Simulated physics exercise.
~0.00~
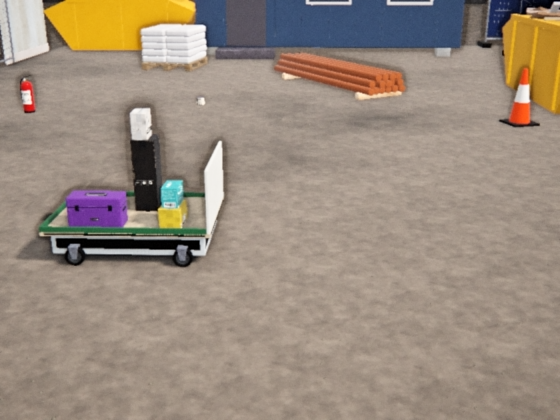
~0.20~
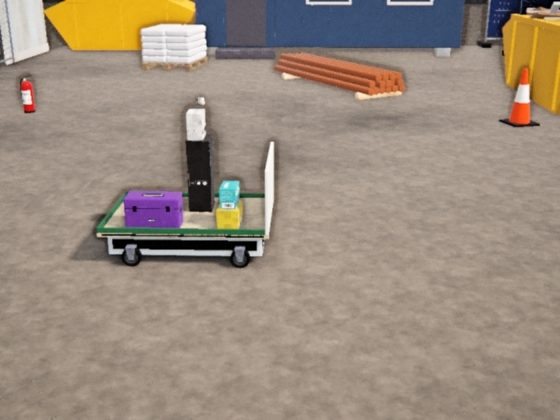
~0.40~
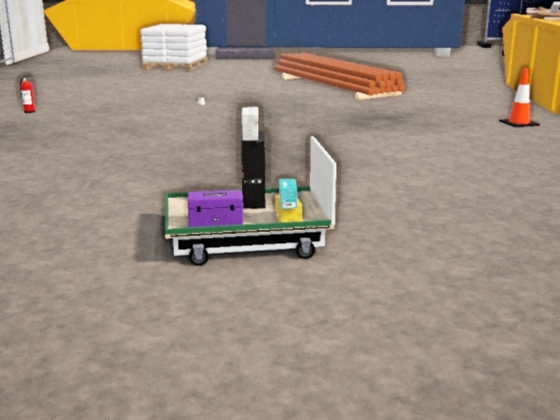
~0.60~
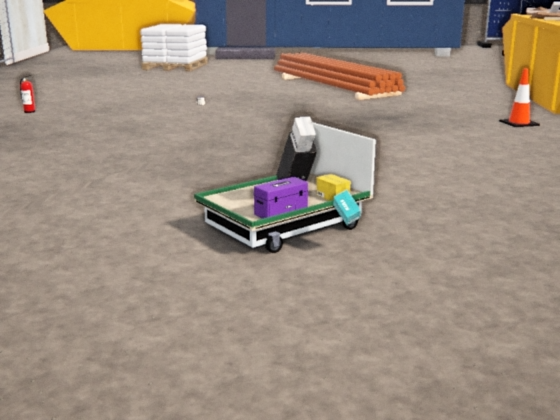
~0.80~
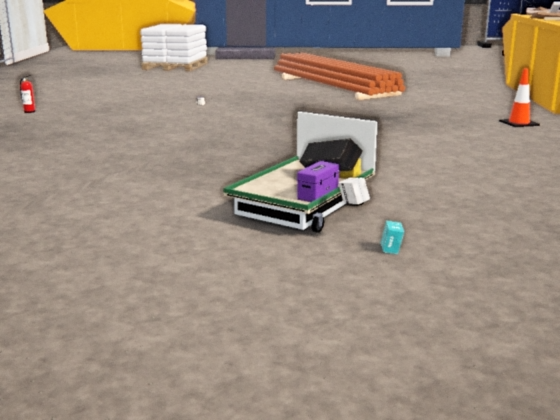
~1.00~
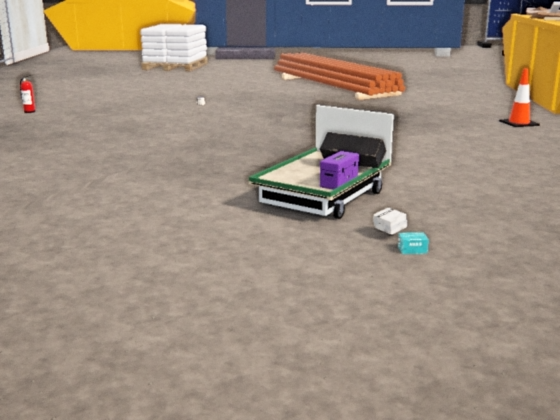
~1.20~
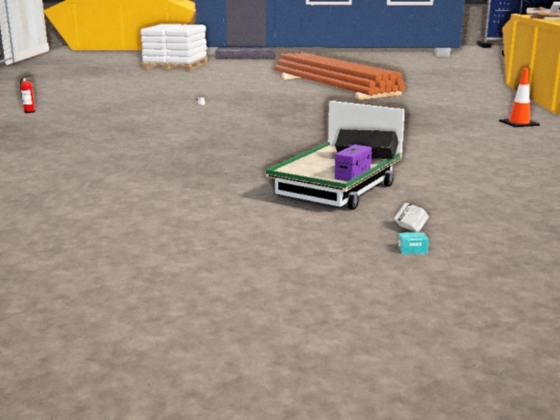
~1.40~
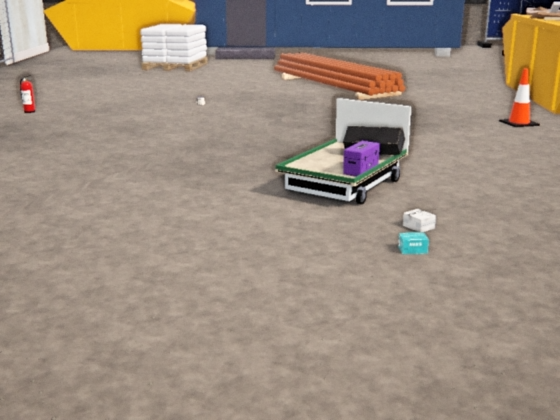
A flat cart rolling right and turning away, its black box toppling aboard as turquoise and white boxes fall to the ground.
